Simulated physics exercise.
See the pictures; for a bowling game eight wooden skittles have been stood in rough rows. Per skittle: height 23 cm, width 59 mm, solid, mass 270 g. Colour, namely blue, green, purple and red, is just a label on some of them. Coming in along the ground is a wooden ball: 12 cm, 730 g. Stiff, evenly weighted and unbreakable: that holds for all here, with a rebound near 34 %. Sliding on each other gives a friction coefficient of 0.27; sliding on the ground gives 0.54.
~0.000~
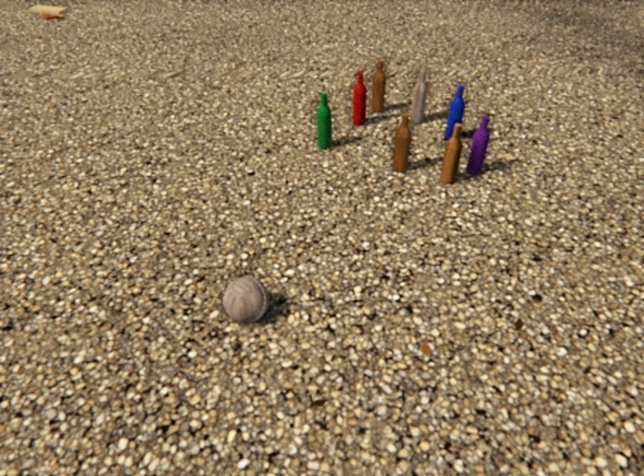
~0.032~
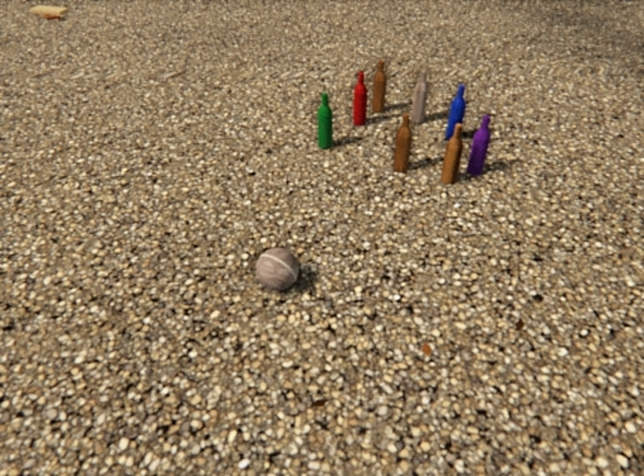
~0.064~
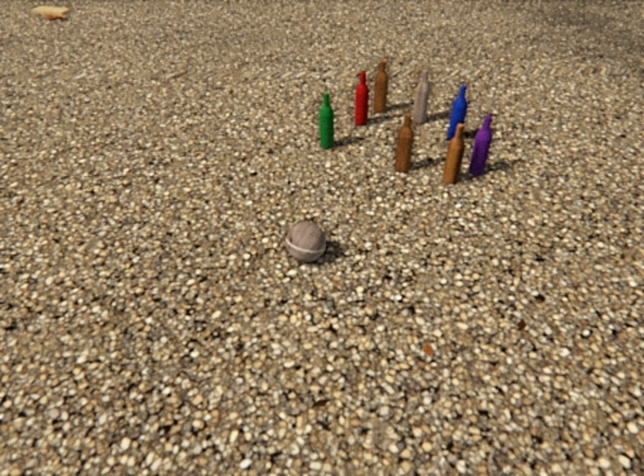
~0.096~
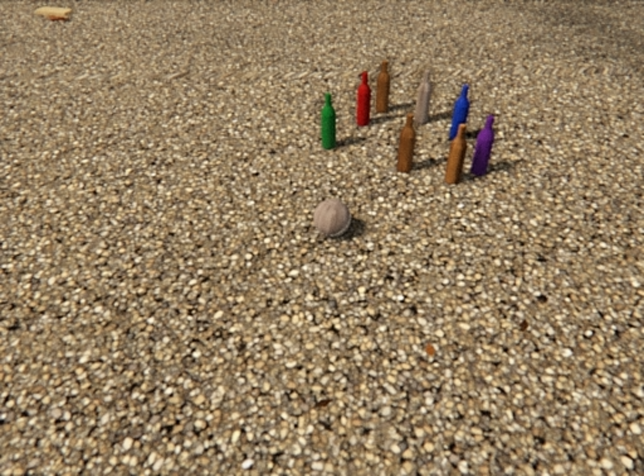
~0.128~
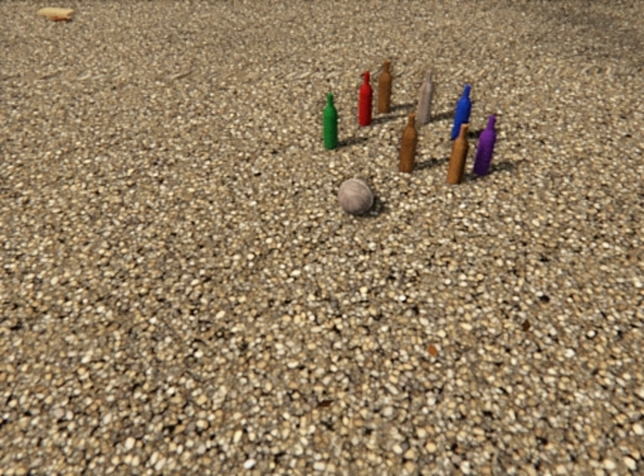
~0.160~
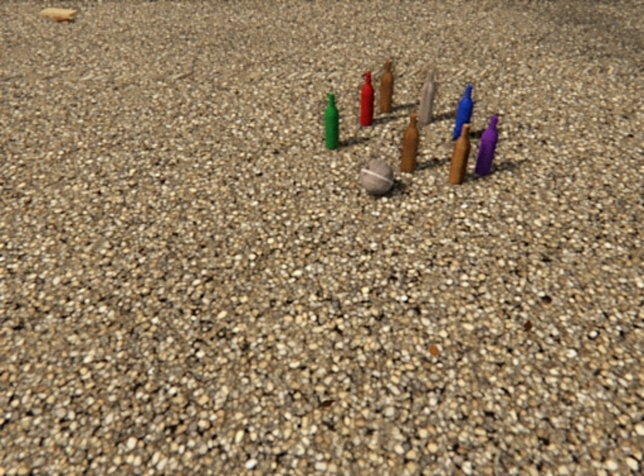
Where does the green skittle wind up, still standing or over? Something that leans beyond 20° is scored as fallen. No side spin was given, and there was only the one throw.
Still up.
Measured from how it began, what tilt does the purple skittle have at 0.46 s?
Measured against how it began, the tilt is near 0 degrees.
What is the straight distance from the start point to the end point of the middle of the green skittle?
Straight-line shift: Approx. 0 cm.
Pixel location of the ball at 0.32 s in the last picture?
Estimated pixel: About (417, 116).
By 0.32 s, ball still moving; 1 of the 8 skittles over; green skittle unmoved; blue skittle tilted 3°.
By 0.46 s, ball still moving; 3 of the 8 skittles over; green skittle unmoved; blue skittle lying flat.
When it is over (1.3 s), ball rolling away; 3 of the 8 skittles over; green skittle unmoved; blue skittle lying flat; red skittle unmoved. In pixels of the last frame, middles, green skittle near (332, 122), blue skittle near (497, 104).
